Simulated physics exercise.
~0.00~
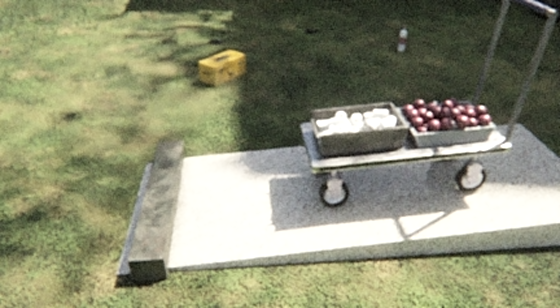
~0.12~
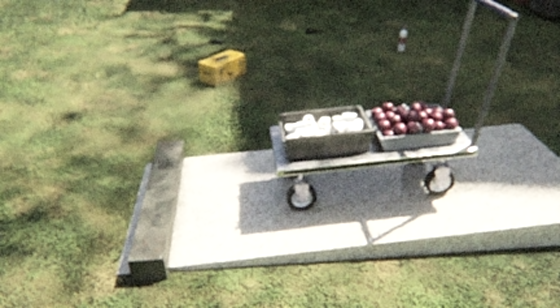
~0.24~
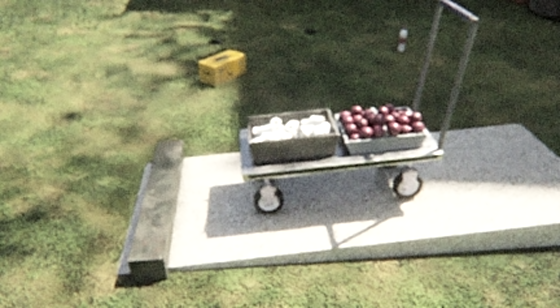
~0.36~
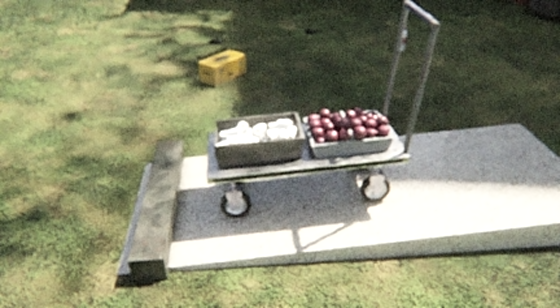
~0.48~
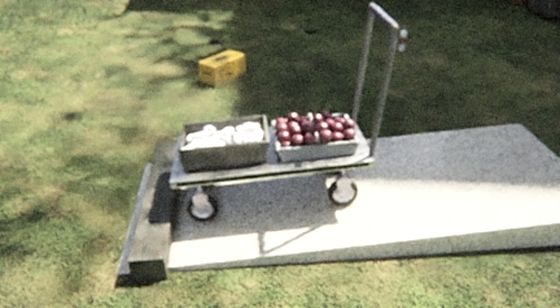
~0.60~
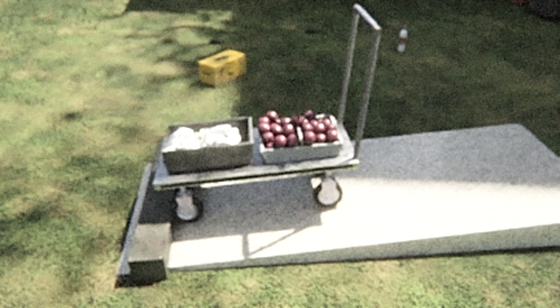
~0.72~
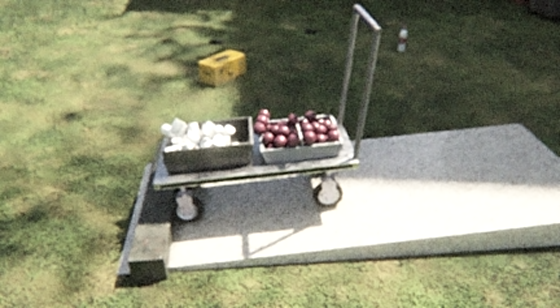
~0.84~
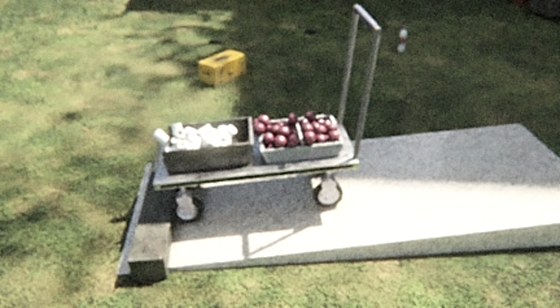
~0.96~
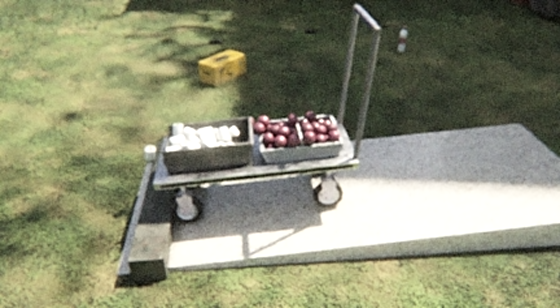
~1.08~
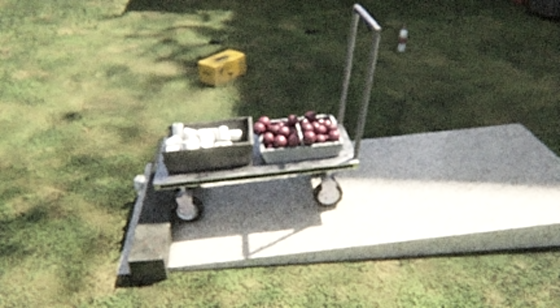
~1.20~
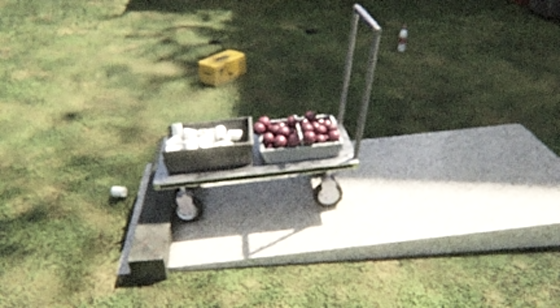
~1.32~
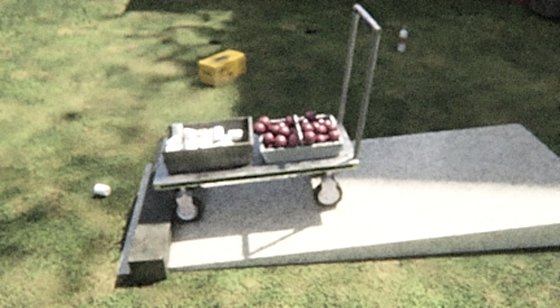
At the start, a flatbed trolley carrying a dark container of white paper rolls and a grey container of red onions stands on a pale ramp on a lawn. It rolls left down the ramp toward a beam lying across the lower end, and comes to a halt against it. The rolls surge left and pile up at the low wall, while the onions shift left in their divided container. One white roll tips over the edge, drops past the beam and rolls a little way left on the grass. The trolley stays still, with nearly all its load aboard.
